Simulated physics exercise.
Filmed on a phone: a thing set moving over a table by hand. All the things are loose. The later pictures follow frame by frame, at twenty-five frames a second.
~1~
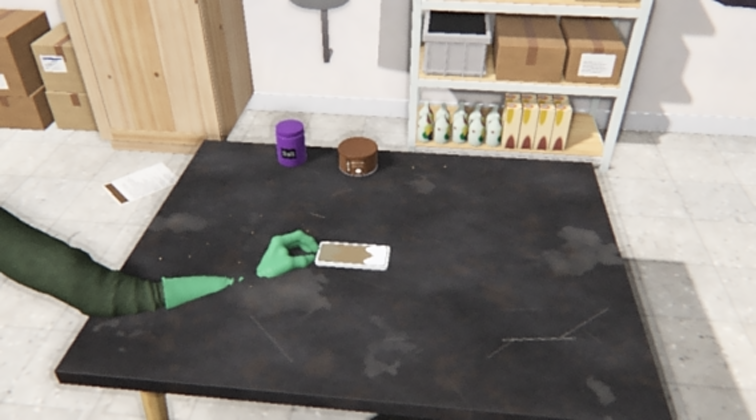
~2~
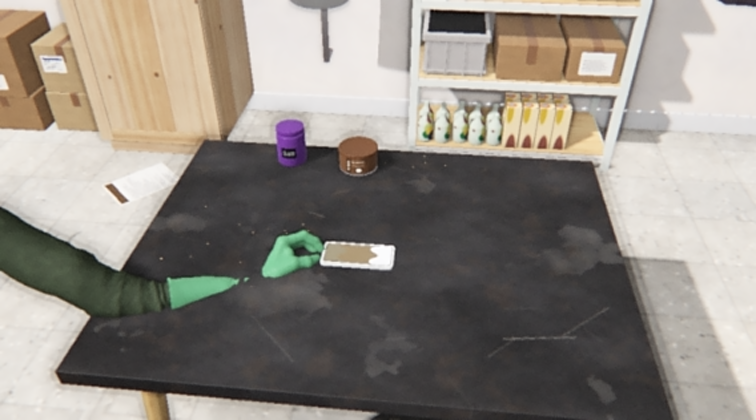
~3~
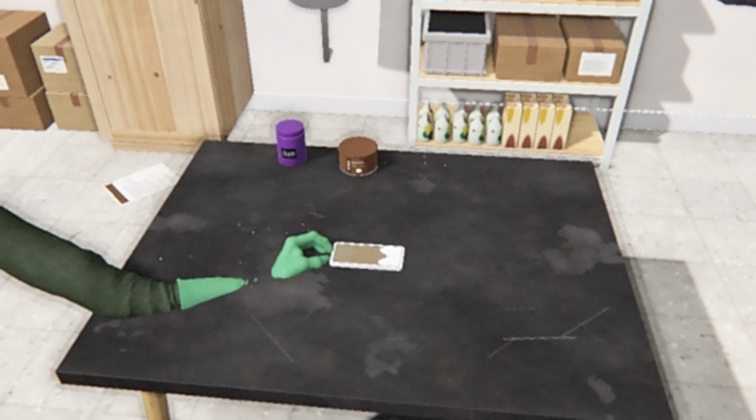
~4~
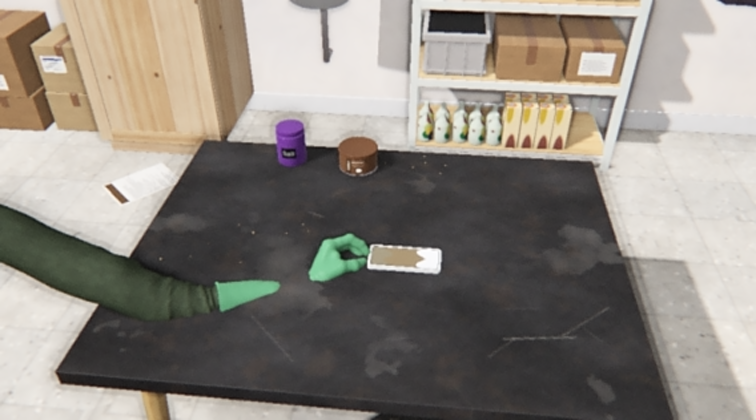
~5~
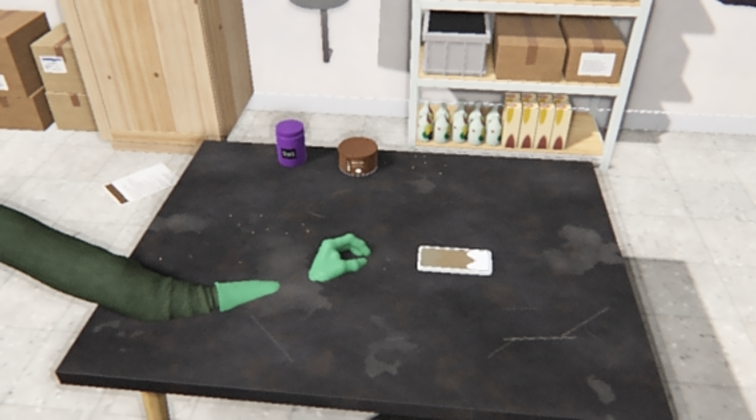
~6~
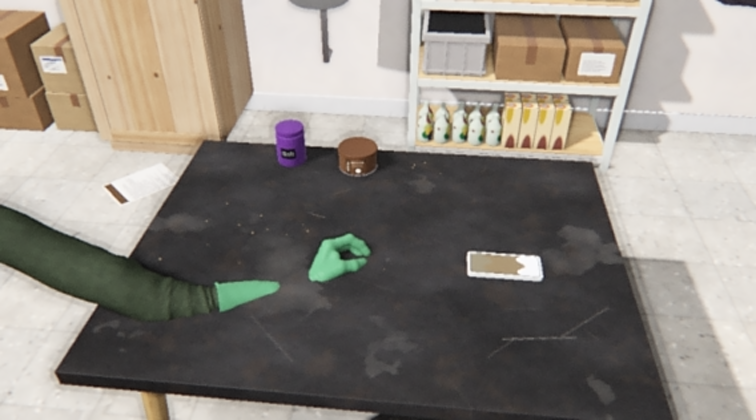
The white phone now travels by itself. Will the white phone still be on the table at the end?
The white phone goes over the edge.
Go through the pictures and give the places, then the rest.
The first frame shows under the hand; white phone (353, 256).
The second frame shows under the hand; white phone (358, 256).
The third frame shows under the hand; white phone (367, 256).
The fourth frame shows white phone (405, 259).
The fifth frame shows white phone (455, 260) shifted about its own width.
The sixth frame shows white phone (504, 266) shifted about its own width.
Then, 0.30 s on from there, white phone now off the table.
Then, 0.50 s on from there, things are still on the move.
In the end, off the table, white phone.
